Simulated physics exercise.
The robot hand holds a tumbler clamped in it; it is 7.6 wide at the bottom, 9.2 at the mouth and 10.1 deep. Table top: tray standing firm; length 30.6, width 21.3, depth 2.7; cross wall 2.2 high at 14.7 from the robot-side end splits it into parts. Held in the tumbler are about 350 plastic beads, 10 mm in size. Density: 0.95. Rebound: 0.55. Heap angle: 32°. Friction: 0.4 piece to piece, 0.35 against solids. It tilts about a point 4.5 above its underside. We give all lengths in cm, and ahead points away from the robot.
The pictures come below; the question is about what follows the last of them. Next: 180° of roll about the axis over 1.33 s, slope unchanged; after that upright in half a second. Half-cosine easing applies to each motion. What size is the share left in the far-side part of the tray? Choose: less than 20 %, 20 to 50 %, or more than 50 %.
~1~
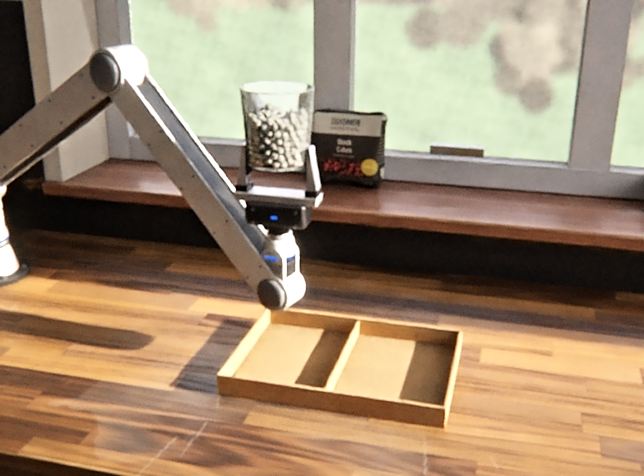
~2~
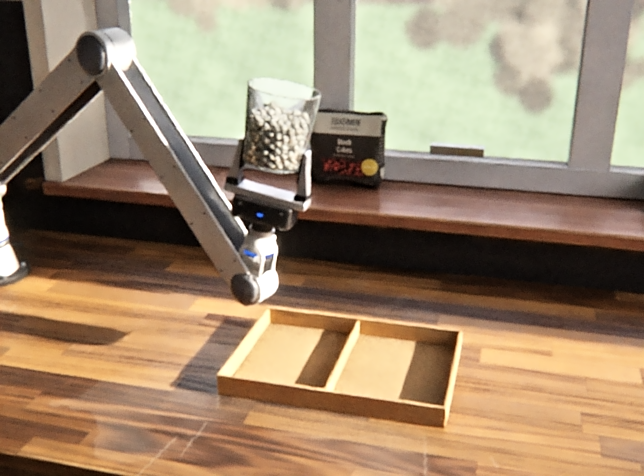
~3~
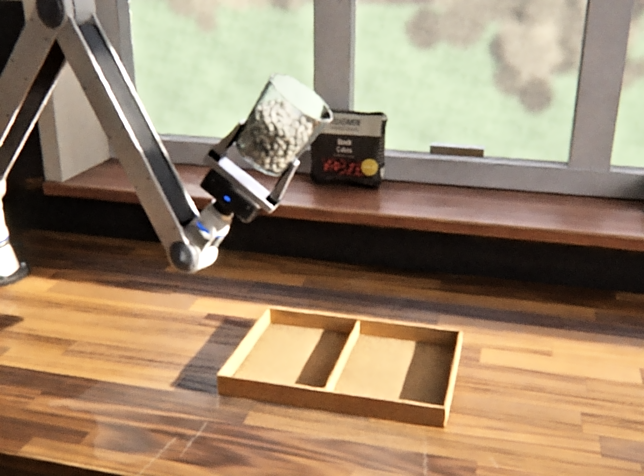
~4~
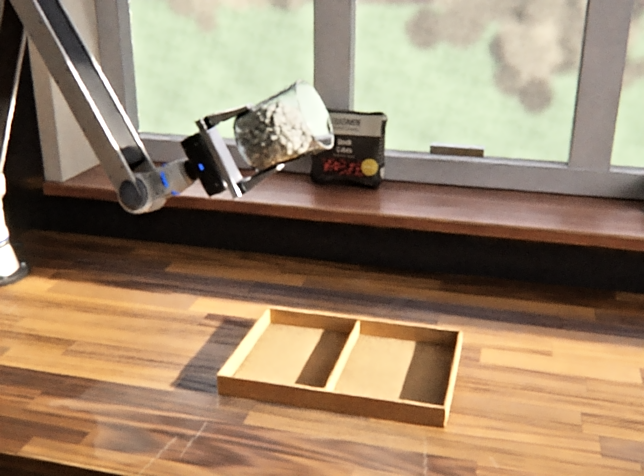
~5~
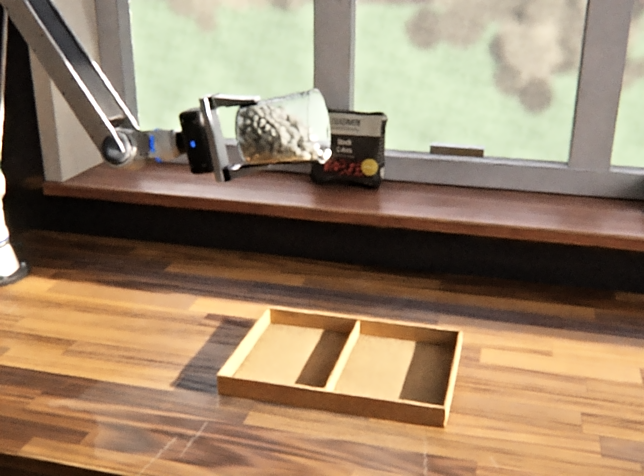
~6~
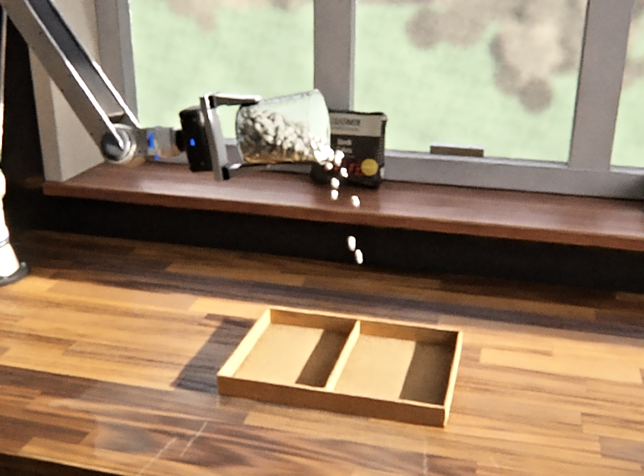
20 to 50 %.
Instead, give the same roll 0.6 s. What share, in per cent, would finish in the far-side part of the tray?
It would then come to about 25 per cent.
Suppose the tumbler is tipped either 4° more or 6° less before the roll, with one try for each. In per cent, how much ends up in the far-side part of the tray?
I'd expect some 45 per cent, then some 15 per cent.
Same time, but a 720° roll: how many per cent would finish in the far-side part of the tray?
It would come to around 45 per cent.
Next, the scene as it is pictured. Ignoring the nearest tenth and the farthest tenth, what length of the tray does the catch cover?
20 cm, roughly.
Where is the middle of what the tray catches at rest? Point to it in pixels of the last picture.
About (403, 371).
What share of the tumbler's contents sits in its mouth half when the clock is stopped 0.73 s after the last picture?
I'd say about 40 %, give or take.
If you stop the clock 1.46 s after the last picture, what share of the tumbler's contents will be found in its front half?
Near enough 35 in a hundred.
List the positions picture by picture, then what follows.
In the first picture, tumbler middle at (277, 127), upright; upper third of the load around (277, 123), from x 250 to 305, top at y 110; 346 in the tumbler.
In the second picture, tumbler middle at (278, 127), tipped 10°; upper third of the load around (276, 123), from x 250 to 305, top at y 110.
In the third picture, tumbler middle at (280, 128), tipped 35°; upper third of the load around (272, 122), from x 240 to 310, top at y 105.
In the fourth picture, tumbler middle at (281, 130), tipped 63°; upper third of the load around (271, 119), from x 240 to 305, top at y 105.
In the fifth picture, tumbler middle at (281, 131), tipped 80°; upper third of the load around (267, 122), from x 240 to 325, top at y 105.
In the sixth picture, tumbler middle at (281, 131), tipped 81°; upper third of the load around (266, 126), from x 240 to 360, top at y 110; 339 in the tumbler, 7 in flight or on a rim.
Then, 0.73 s after the last picture, tipped 81°, highest piece 37 above the table; 278 in the tumbler, 36 in the far-side part, 4 in the robot-side part, 3 on the table or floor, 25 in flight or on a rim.
Then, 1.46 s after the last picture, tipped 67°, highest piece 36 above the table; 220 in the tumbler, 90 in the far-side part, 13 in the robot-side part, 11 on the table or floor, 12 in flight or on a rim.
Then, 2.03 s after the last picture, upright, highest piece 38 above the table; 218 in the tumbler, 99 in the far-side part, 16 in the robot-side part, 12 on the table or floor, 1 in flight or on a rim.
Then, 2.73 s after the last picture, upright, highest piece 38 above the table; 218 in the tumbler, 100 in the far-side part, 16 in the robot-side part, 12 on the table or floor.
Final count, 218 in the tumbler, 100 in the far-side part, 16 in the robot-side part, 12 on the table or floor. That is 29 % in the far-side part of the tray.
